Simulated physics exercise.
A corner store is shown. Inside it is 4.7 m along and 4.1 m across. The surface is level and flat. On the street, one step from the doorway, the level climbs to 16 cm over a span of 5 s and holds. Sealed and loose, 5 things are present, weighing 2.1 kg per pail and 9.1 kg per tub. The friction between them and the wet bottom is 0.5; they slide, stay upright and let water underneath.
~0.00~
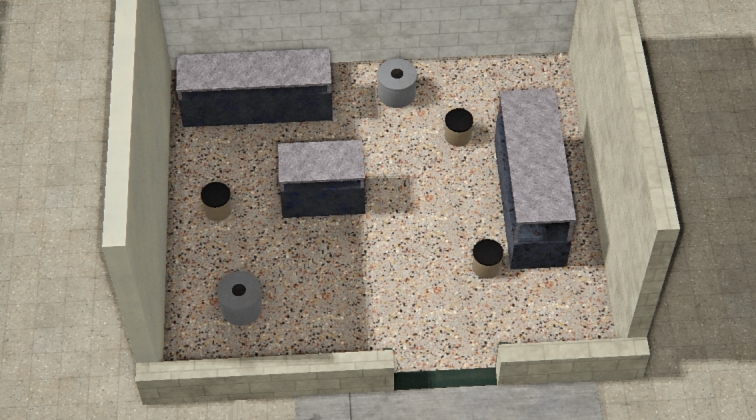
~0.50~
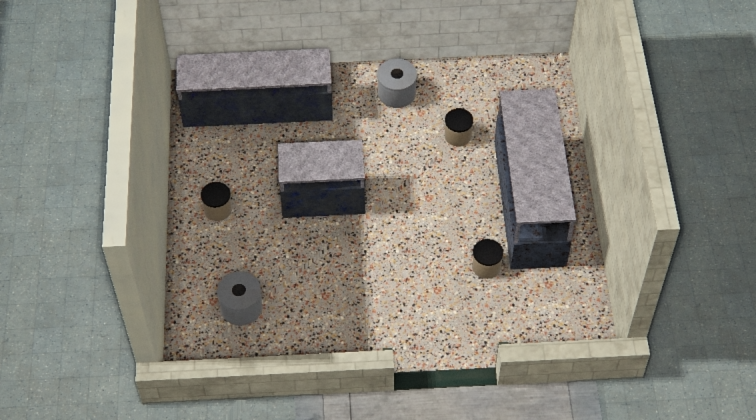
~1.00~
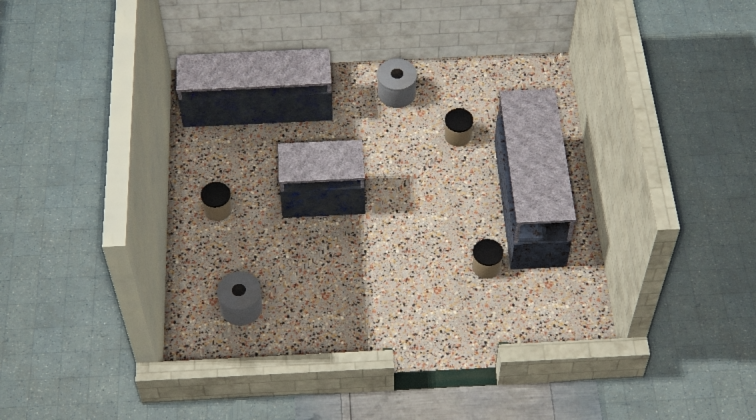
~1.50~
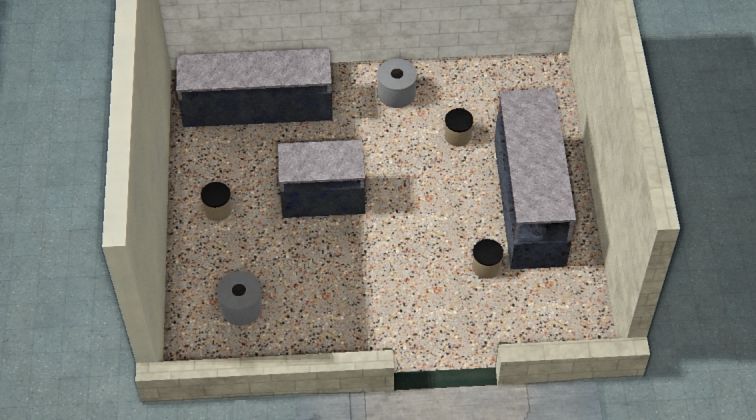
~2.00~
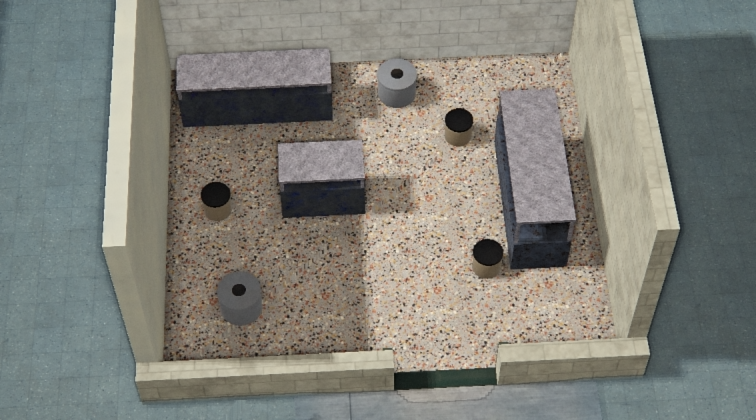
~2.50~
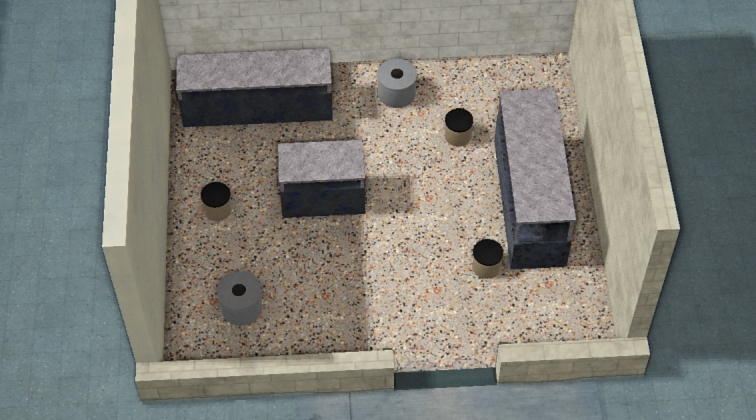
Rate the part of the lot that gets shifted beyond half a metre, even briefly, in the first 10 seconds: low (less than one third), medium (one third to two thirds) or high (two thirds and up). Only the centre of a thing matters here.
Medium.
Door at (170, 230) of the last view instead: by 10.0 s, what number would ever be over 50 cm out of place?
That would give 3.
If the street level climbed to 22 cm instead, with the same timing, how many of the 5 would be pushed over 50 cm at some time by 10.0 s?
Then it comes to 4.
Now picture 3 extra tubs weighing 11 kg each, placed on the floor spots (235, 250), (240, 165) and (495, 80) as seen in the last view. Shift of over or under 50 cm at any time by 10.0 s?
Result by item, in order: Inside the cutoff, inside the cutoff, inside the cutoff.
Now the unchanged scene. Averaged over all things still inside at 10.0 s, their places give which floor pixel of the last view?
I'd put it close to (399, 167) in the last view.
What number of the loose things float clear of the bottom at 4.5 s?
0.
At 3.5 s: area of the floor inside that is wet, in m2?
Somewhere around 1.0 m2, roughly.
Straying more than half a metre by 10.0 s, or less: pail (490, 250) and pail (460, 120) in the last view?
Taking them in turn, I'd say greater and greater.
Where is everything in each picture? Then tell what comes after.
In the first picture, a pail at (488, 252) rests on the ground; a pail at (215, 194), on the bottom; 0.0 m2 under water; 0 of 5 have shifted.
In the second picture, a pail at (488, 252), on the bottom; a pail at (215, 194), on the bottom; water covers 0.0 m2; 0 of 5 have shifted.
In the third picture, a pail at (488, 252), on the bottom; a pail at (215, 194), on the bottom; water covers 0.0 m2; 0 of 5 have shifted.
In the fourth picture, a pail at (488, 252), on the bottom; a pail at (215, 194) rests on the ground; water covers 0.0 m2; 0 of 5 have shifted.
In the fifth picture, a pail at (488, 252), on the bottom; a pail at (215, 194) rests on the ground; water covers 0.0 m2; 0 of 5 have shifted.
In the sixth picture, a pail at (488, 252) rests on the ground; a pail at (215, 194) rests on the ground; 0.0 m2 under water; 0 of 5 have shifted.
After 3.5 s 0 of 5 are over 50 cm from their spots; 0 afloat.
After 4.5 s 0 of 5 are over 50 cm from their spots; 0 afloat.
After 7.0 s 2 of 5 are over 50 cm from their spots; 1 afloat.
After 10.0 s 2 of 5 are over 50 cm from their spots, and 2 have been at some point; 3 afloat.
